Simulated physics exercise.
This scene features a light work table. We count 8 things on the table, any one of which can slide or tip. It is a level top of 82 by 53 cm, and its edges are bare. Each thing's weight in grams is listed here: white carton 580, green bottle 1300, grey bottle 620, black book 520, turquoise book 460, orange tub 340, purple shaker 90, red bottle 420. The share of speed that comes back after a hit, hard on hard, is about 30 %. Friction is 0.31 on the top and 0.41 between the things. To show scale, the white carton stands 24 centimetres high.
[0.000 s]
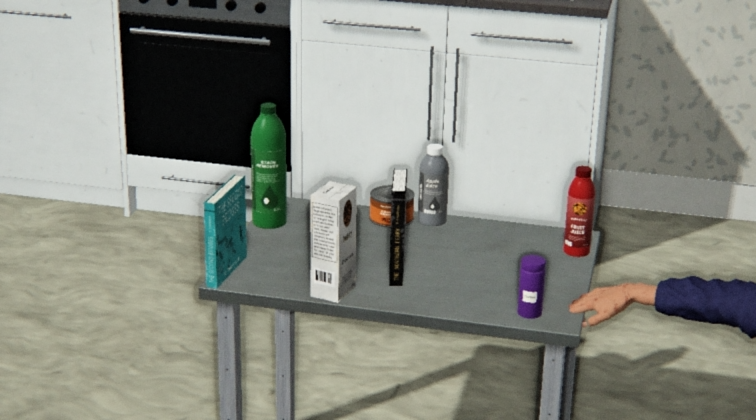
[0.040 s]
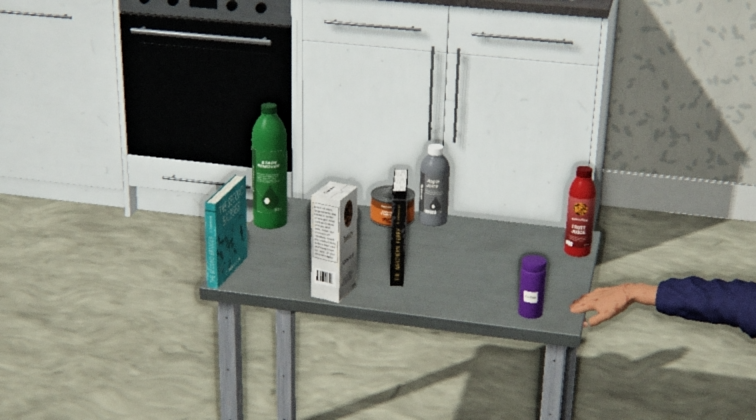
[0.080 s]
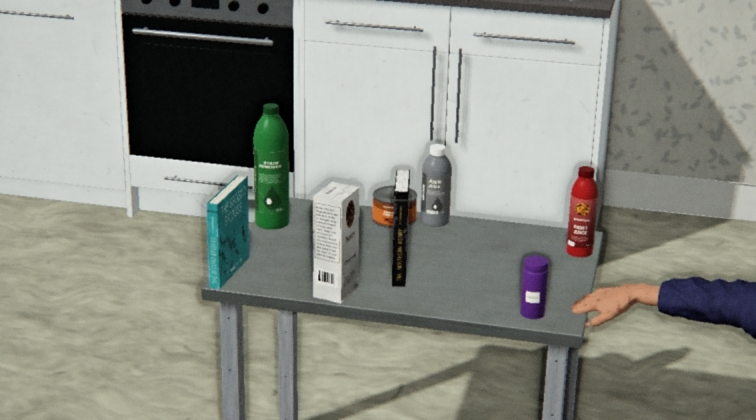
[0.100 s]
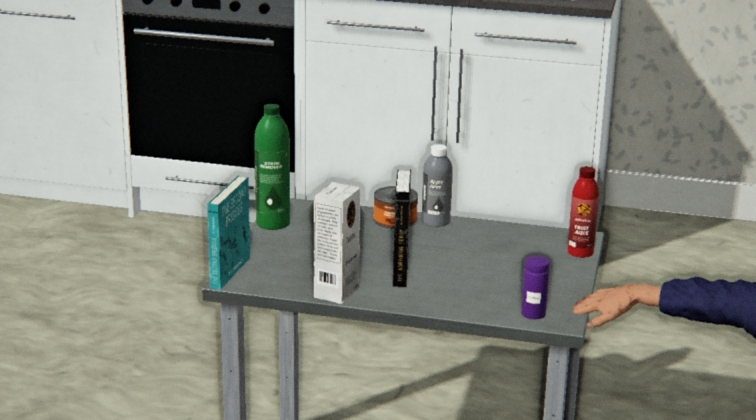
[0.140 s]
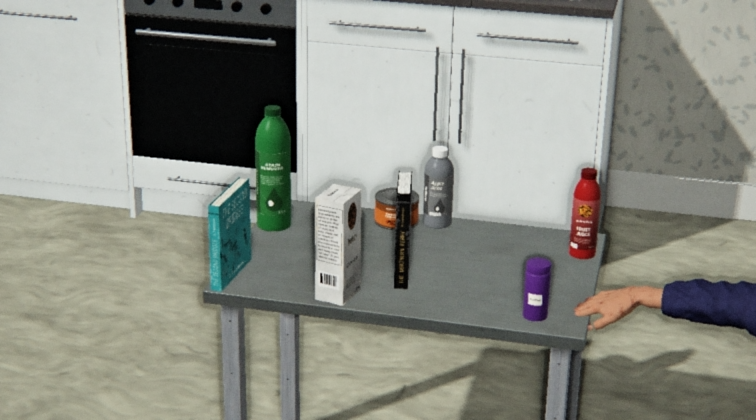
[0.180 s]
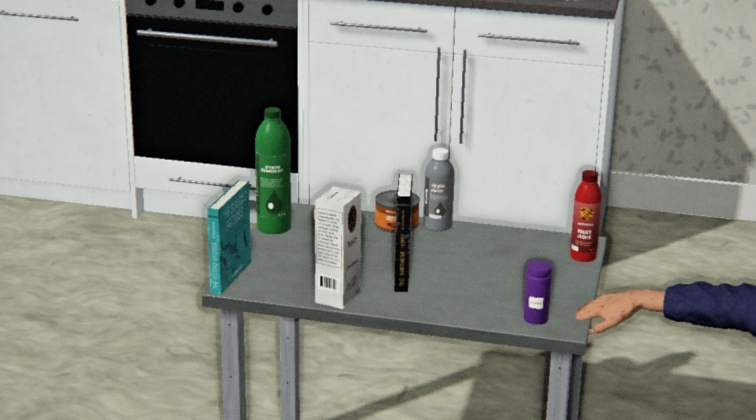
A hand rests at the right edge of a grey table of items that barely shifts.
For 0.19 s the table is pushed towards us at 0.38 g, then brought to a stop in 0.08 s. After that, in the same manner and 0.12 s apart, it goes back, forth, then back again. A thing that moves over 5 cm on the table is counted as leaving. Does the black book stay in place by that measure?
Yes, watch it hover near home.
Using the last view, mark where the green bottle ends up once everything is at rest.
I'd put it at around (274, 220).
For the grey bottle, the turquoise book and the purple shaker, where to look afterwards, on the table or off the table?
At the end the grey bottle remains on its base, the turquoise book leaves its base and the purple shaker remains on its base.
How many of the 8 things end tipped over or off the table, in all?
Total count: 4.
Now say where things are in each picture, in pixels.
Black book (398, 227); white carton (334, 242), in the first picture.
Grey bottle (434, 184); turquoise book (227, 231), in the second picture.
Orange tub (395, 207); purple shaker (534, 287), in the third picture.
Red bottle (584, 211); white carton (337, 243), in the fourth picture.
Table 1 cm from its start; green bottle (273, 167); grey bottle (439, 186), in the fifth picture.
Table 3 cm from its start; black book (403, 232); turquoise book (230, 236), in the sixth picture.
Around 0.68 s, white carton now off the table; black book shifted 4 cm near (401, 237); green bottle at 47° to upright.
Around 1.38 s, table 5 cm from its start; turquoise book now off the table; black book shifted 4 cm near (397, 244); green bottle on its side.
Around 1.68 s, green bottle on its side; red bottle on its side.
Finally (2.2 s), off the table, white carton and turquoise book; on their side or leaning hard on the table, green bottle and red bottle; the other 4 still in place (within 5 cm). Final places as that camera would see them, black book near (405, 230).
